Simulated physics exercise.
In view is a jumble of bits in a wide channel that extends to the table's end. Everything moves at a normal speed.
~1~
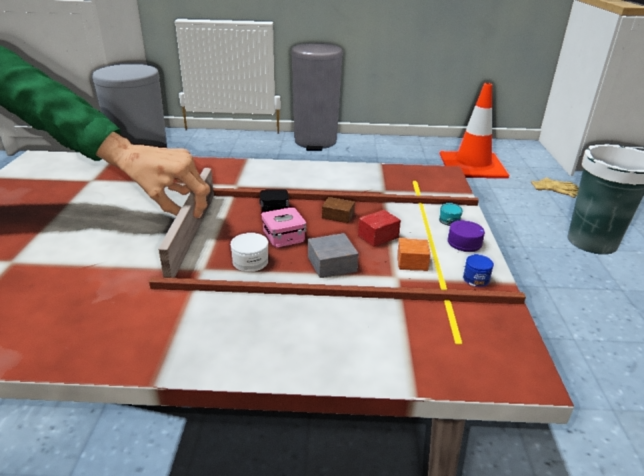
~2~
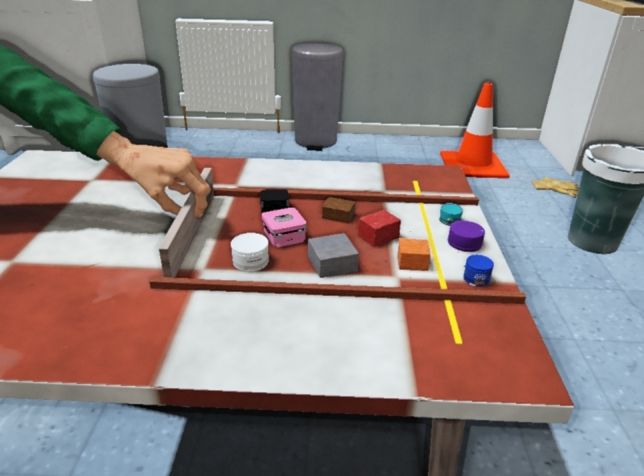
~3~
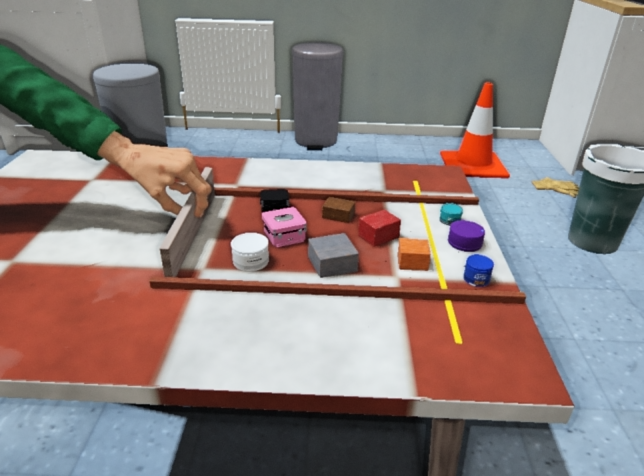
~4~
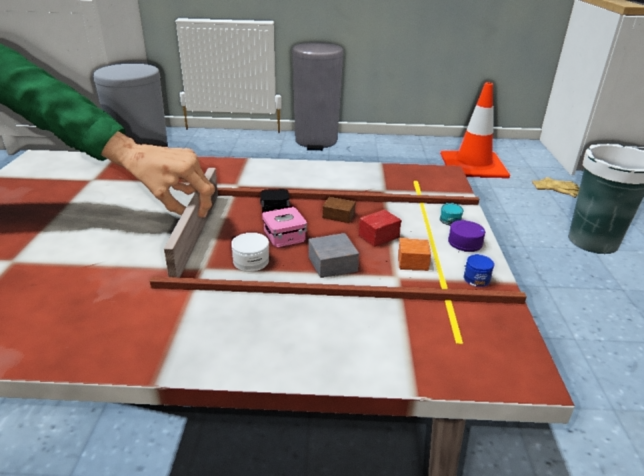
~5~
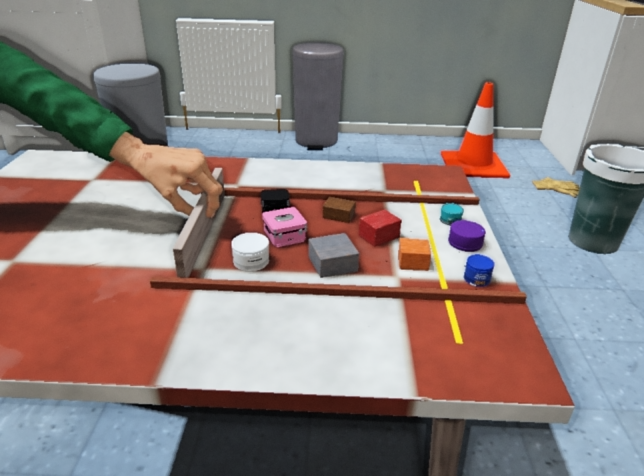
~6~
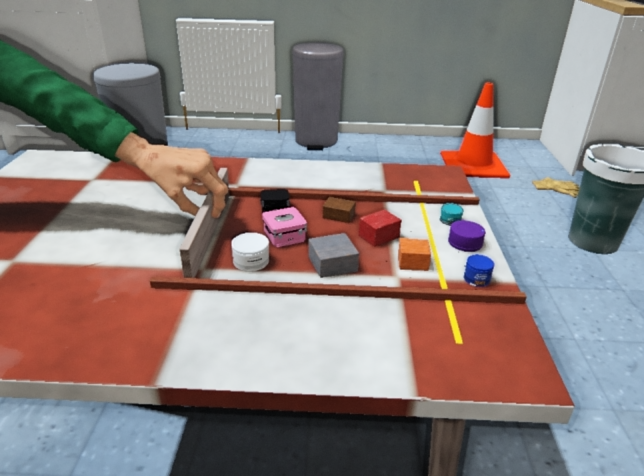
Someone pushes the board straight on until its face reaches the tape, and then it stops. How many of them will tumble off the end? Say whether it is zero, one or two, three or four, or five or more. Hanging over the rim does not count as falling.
Well, what drops off the end works out to three or four of them.
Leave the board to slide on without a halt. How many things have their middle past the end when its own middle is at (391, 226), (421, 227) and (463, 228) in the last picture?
In order of the places given, that's 0, 3 and 7.
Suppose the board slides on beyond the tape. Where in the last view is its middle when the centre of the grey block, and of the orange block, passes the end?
The middle is at (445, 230) when it's the grey block, and at (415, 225) when it's the orange block.
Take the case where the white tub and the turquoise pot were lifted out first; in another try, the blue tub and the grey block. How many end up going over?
Try 1: 1; try 2: 2.
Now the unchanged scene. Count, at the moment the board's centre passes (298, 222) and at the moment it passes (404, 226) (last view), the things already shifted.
Well, it's 5 at the first one and 10 at the second.
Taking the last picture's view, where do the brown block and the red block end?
First (468, 214), then (486, 229).
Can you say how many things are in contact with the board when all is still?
All in all, 3.
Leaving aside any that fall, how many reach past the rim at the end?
So the number is 2.
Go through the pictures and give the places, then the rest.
In the first picture, purple lid (466, 236); blue tub (478, 271); turquoise pot (451, 215); board (190, 218); tape (432, 243).
In the second picture, blue tub (478, 270); grey block (333, 255).
In the third picture, turquoise pot (451, 214); board (191, 218).
In the fourth picture, purple lid (467, 236); brown block (339, 210).
In the fifth picture, blue tub (479, 270); pink case (284, 227).
In the sixth picture, purple lid (467, 236); blue tub (479, 270); turquoise pot (451, 214); board (208, 218); tape (432, 243).
Soon after, none off yet; purple lid at rest near (467, 236); blue tub at rest near (479, 270); turquoise pot at rest near (451, 214).
Then, none off yet; purple lid moved about its own width near (494, 238); blue tub moved about its own width near (499, 272); turquoise pot moved a little near (464, 215).
At rest, the number that fall off is three or four; fallen, orange block, turquoise pot, blue tub and purple lid.
